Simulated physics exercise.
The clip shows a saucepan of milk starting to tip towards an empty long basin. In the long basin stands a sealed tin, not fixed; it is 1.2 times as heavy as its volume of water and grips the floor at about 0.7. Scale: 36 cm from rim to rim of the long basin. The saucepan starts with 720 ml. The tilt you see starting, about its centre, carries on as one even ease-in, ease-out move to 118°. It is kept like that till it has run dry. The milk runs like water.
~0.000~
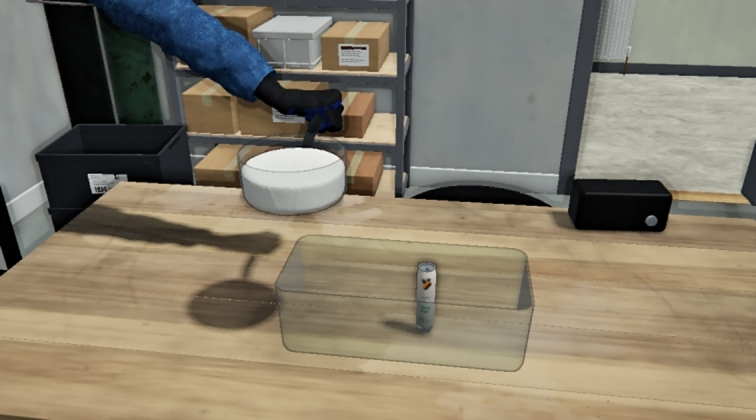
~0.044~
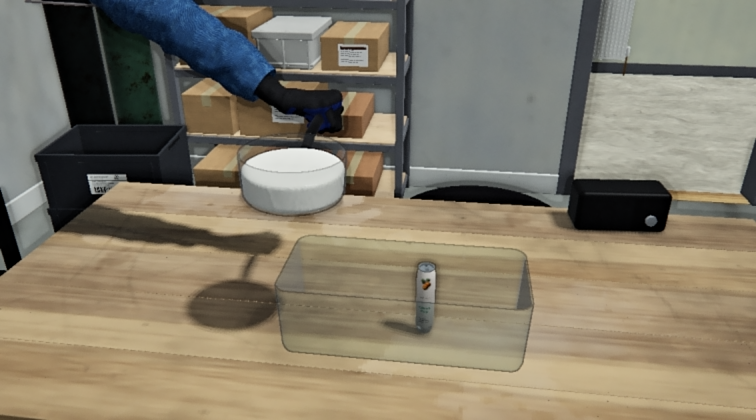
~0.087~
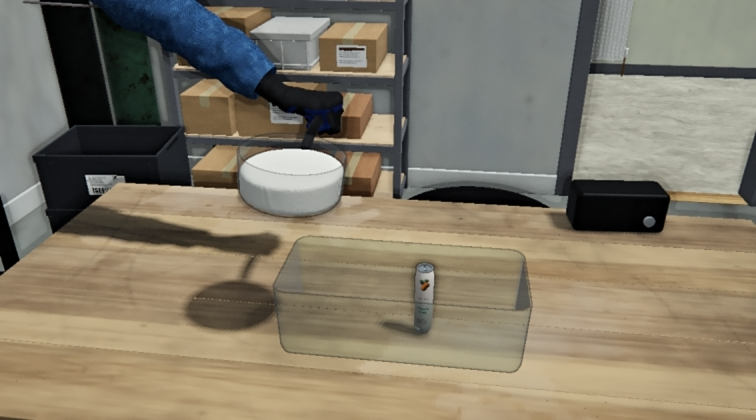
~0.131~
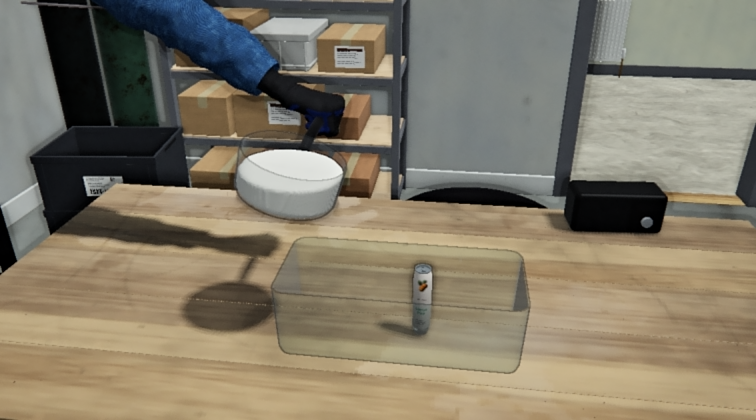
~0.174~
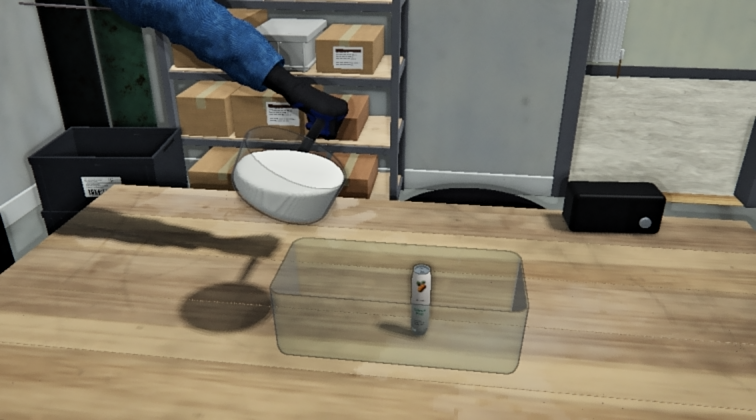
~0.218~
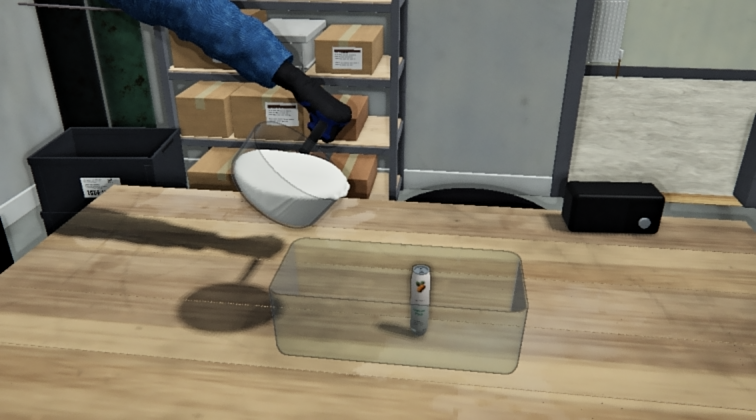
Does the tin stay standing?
The tin stays up.
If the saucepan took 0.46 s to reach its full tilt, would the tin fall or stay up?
Then it keeps standing.
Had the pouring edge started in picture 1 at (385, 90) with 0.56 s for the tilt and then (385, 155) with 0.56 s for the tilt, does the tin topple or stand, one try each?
First it topples; then it falls.
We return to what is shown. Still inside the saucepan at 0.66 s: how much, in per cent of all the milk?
Near 1 in a hundred.
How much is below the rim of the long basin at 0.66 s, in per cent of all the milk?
About 94 per cent.
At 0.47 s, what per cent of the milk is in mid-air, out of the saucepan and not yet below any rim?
About 42 per cent.
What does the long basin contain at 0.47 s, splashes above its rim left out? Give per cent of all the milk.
About 46 per cent.
After 0.47 s the tilt is 111° and 10 per cent is still to pour; the tin stands where it began.
After 0.66 s the tilt is 118° and 1 per cent is still to pour; the tin stands where it began.
After 0.85 s the tilt is 118° and 0 per cent is still to pour; the tin stands where it began.
After 1.06 s the tilt is 118° and 0 per cent is still to pour; the tin stands where it began.
In the end the tin stands where it began.
